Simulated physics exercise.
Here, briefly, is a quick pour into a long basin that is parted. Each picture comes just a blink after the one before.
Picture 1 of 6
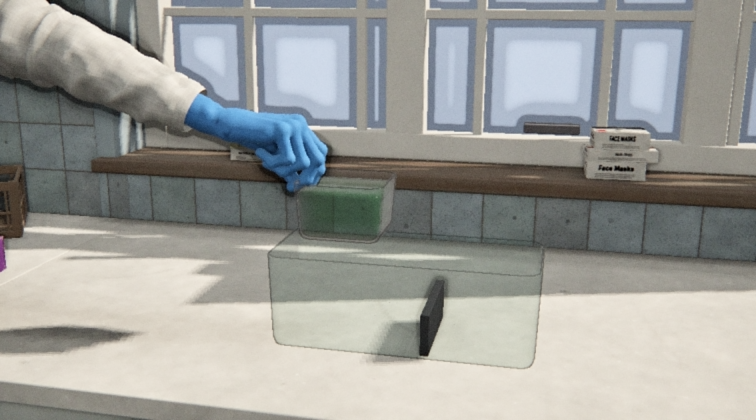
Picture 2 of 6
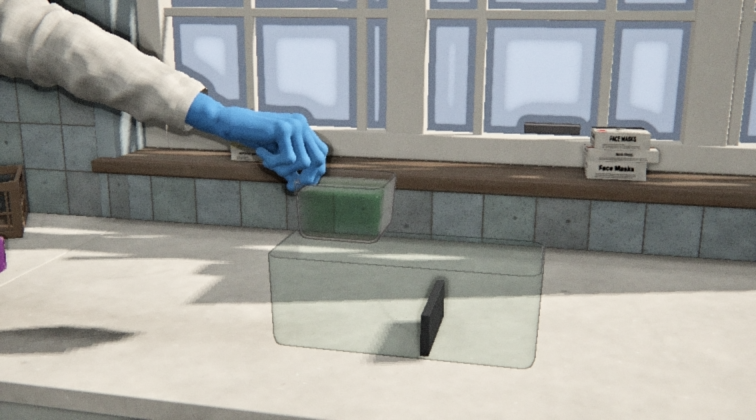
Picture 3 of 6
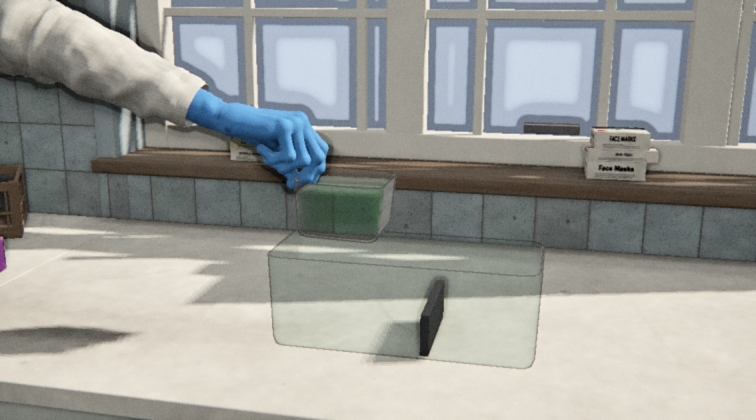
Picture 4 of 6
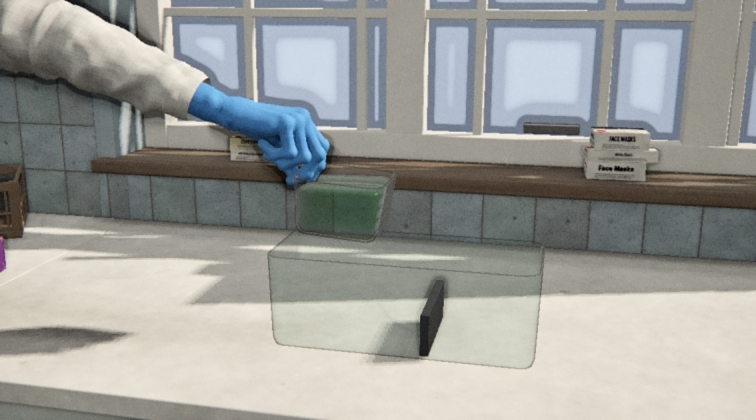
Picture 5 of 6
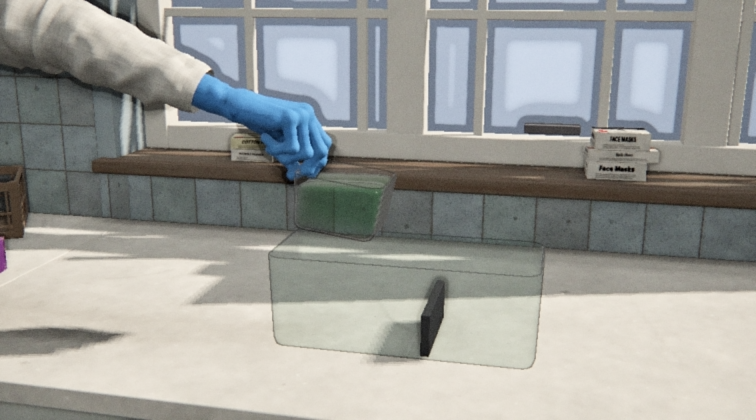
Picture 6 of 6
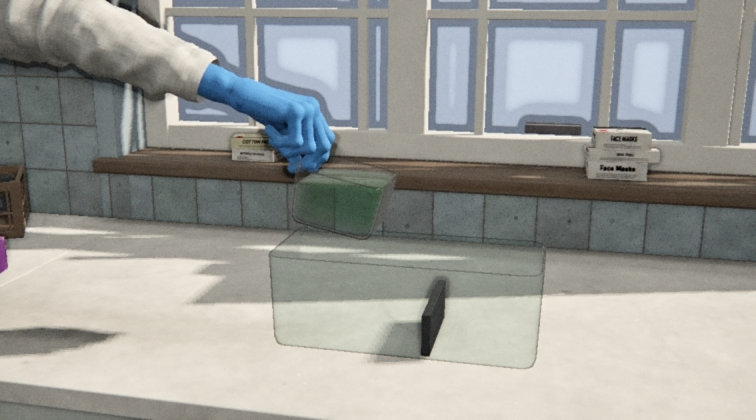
On a pale countertop before a tiled wall and white-framed windows, the view is from the front and slightly above. A blue-gloved hand in a white sleeve holds a small clear container of green contents above a larger transparent basin with a dark upright divider, while white boxes sit on the brown sill. The hand gradually tilts the small container rightward, its left side lifting, as the camera stays still.
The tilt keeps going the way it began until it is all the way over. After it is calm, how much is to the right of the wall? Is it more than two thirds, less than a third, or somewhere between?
The share right of the wall is going to go past two thirds.
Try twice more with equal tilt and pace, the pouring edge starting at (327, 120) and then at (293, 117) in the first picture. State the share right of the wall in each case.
Estimate: 5 per cent, then 5 per cent.
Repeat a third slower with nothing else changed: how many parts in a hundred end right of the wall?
Close to 85 out of every hundred.
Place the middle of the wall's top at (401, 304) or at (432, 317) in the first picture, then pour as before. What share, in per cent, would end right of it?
Record: Case 1 near 95 %, case 2 near 80 %.
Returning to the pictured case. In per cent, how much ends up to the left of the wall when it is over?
Around 10 percent.
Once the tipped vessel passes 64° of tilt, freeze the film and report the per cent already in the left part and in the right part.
Near 5 in a hundred left, near 5 in a hundred right.
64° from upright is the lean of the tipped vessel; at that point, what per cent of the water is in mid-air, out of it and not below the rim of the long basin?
Around 30 in a hundred, more or less.
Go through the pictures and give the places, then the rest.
Tilt 0°; pouring edge (390, 182); surface from (308, 184) to (388, 188); the long basin's rim runs from (283, 241) to (543, 260); the wall's top is at (433, 298), in the first frame.
Tilt 0°; pouring edge (390, 182); surface from (308, 184) to (389, 188), in the second frame.
Tilt 2°; pouring edge (390, 182); surface from (307, 183) to (388, 187), in the third frame.
Tilt 4°; pouring edge (389, 182); surface from (307, 182) to (388, 185), in the fourth frame.
Tilt 7°; pouring edge (390, 183); surface from (307, 180) to (389, 183), in the fifth frame.
Tilt 12°; pouring edge (390, 182); surface from (307, 176) to (390, 180), in the sixth frame.
A moment on, the tilt is 64° and 62 per cent is still to pour, 5 is left of the wall and 5 right of it.
Next, the tilt is 93° and 13 per cent is still to pour, 5 is left of the wall and 68 right of it.
Then the tilt is 97° and 1 per cent is still to pour, 8 is left of the wall and 88 right of it.
Later the tilt is 97° and 0 per cent is still to pour, 10 is left of the wall and 89 right of it.
At rest 10 per cent lies left of the wall, 89 right of it and 0 outside.
